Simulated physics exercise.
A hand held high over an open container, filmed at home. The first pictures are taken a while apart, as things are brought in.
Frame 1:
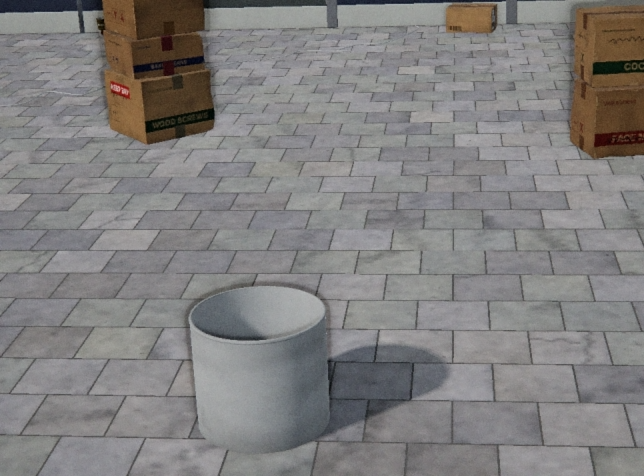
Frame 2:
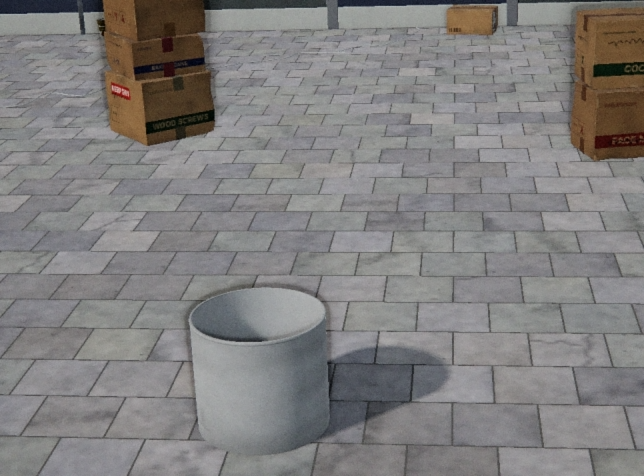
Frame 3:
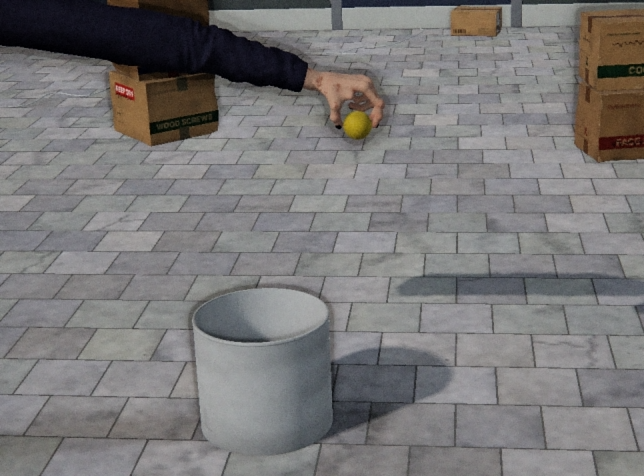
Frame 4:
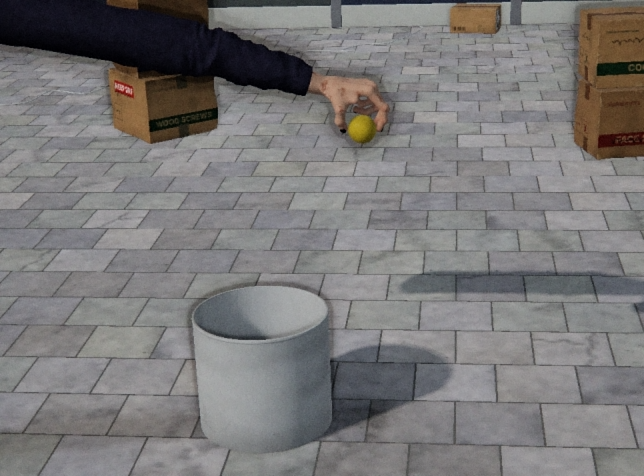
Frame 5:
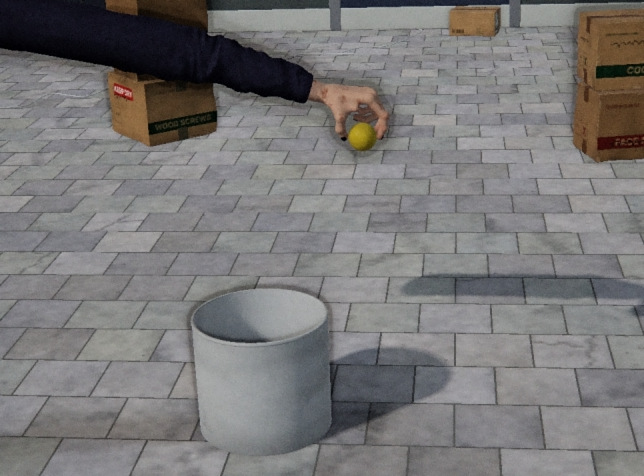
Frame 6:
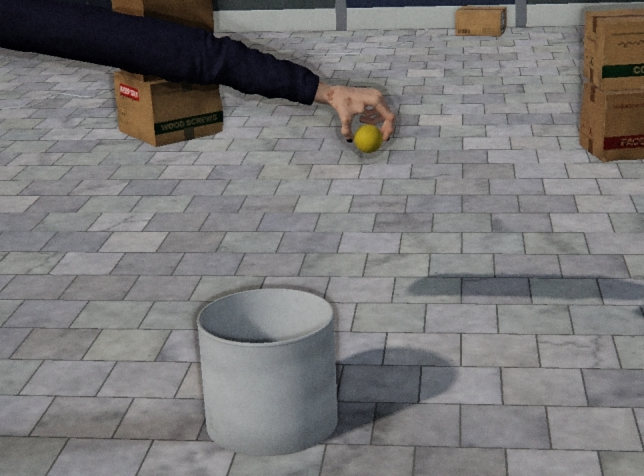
A dark-sleeved arm reaches in from the upper left, its fingers gripping a yellow lemon above a grey paved floor seen from a raised, nearly still viewpoint. An open pale grey bucket stands in the foreground, left of centre, with stacked brown cardboard boxes behind at left and right and a small one at the back. The hand lowers the lemon slightly and shifts it a little rightward, still holding it.
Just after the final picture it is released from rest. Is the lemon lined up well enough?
In the end, well, the lemon doesn't make it in.
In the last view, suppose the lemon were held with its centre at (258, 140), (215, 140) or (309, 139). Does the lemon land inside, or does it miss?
In the first case it falls in, in the second it falls in, in the third it falls in.
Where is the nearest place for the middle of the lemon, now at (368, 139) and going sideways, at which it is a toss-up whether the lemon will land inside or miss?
Around (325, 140).
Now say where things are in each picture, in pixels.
The first picture shows bucket (261, 367).
The second picture shows bucket (261, 368).
The third picture shows still on the way; lemon (357, 125); bucket (264, 369).
The fourth picture shows still on the way; lemon (362, 129); bucket (264, 367).
The fifth picture shows still on the way; lemon (362, 137); bucket (263, 369).
The sixth picture shows in place, still held; lemon (368, 139); bucket (269, 369).
Then, 0.18 s after the last picture, lemon moved about its own width near (370, 182).
Then, 0.28 s after the last picture, lemon falling near (372, 263).
Then, 0.38 s after the last picture, lemon falling near (375, 379).
At rest, the lemon misses, near (376, 413).
